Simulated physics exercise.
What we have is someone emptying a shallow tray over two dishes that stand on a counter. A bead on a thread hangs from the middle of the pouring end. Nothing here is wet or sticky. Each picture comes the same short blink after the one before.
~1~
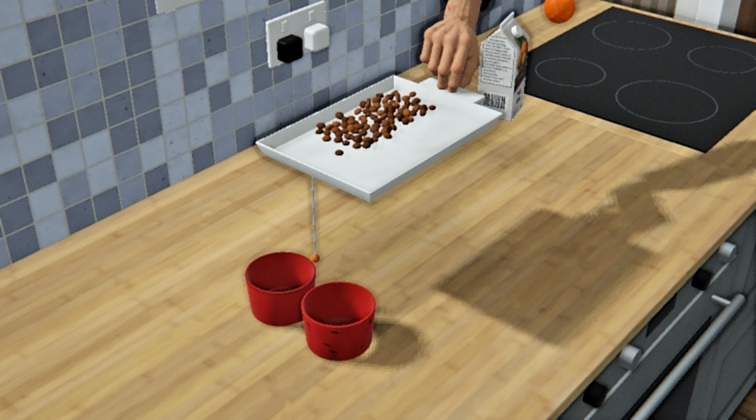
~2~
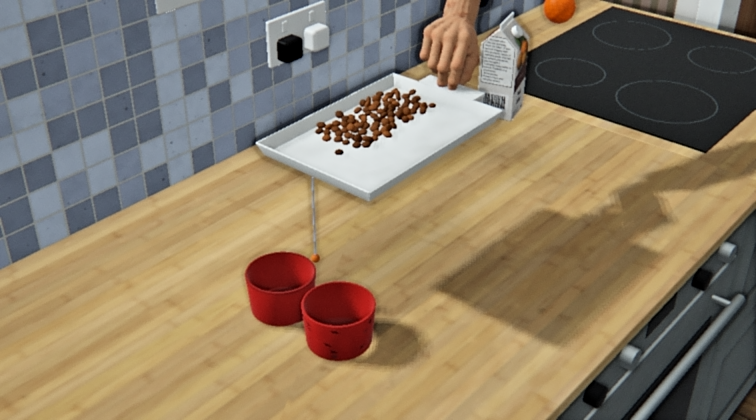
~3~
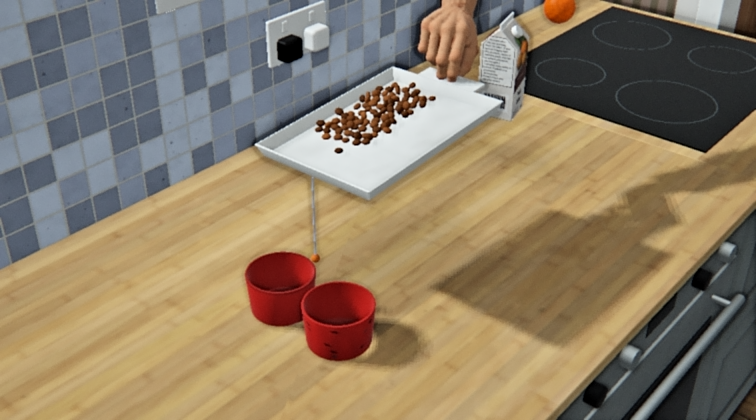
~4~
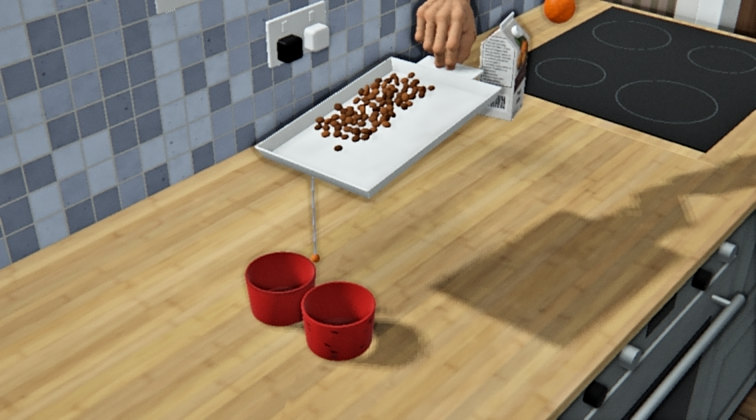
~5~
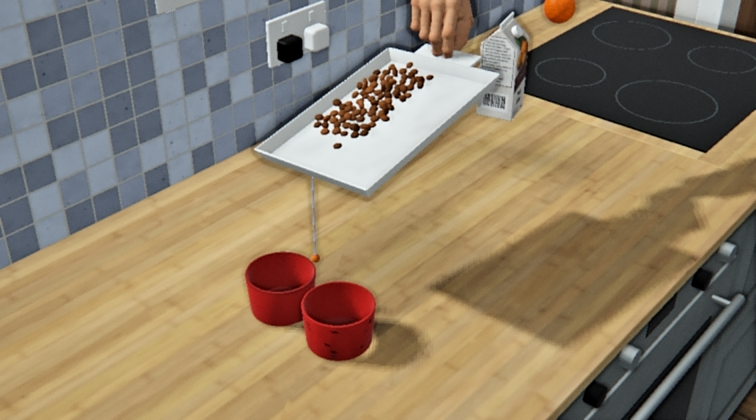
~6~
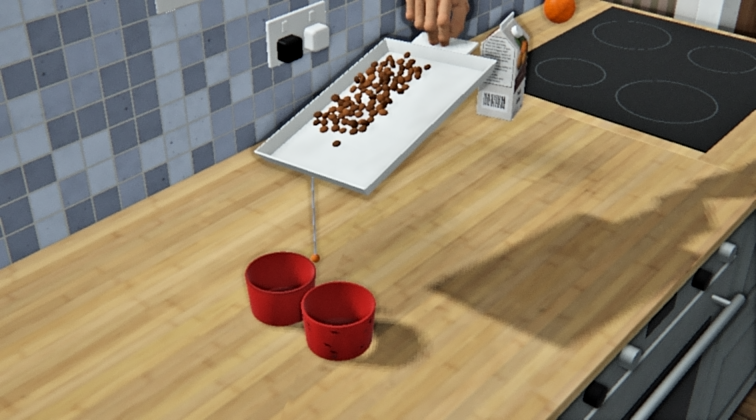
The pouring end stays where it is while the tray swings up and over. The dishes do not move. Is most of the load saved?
The two hold under half of the load.
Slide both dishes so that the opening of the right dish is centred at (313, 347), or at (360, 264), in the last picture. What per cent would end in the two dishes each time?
The first gives 0 %, the second 0 %.
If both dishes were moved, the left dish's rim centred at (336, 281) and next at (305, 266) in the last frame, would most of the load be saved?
One: Less than half. Two: Less than half.
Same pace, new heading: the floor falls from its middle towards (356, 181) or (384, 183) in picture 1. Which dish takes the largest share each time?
The first try: The right one. The second: The right one.
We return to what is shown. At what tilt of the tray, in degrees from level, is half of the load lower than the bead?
Around 75° of tilt.
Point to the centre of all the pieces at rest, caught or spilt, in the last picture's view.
Close to (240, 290).
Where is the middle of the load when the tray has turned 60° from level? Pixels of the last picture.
Around (277, 155).
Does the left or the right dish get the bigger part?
That is the left-hand dish.
Shortly afterwards, tray tipped steeply; the bulk on the tray; near a quarter in the air.
Next, tray tipped right over; a little on the tray; near a quarter in the left dish; near half outside both; a little in the air.
Some moments later, tray tipped past a quarter turn; near a third in the left dish; near two thirds outside both.
In the end, tray tipped past a quarter turn; none at all in the right dish; near a third in the left dish; near two thirds outside both.
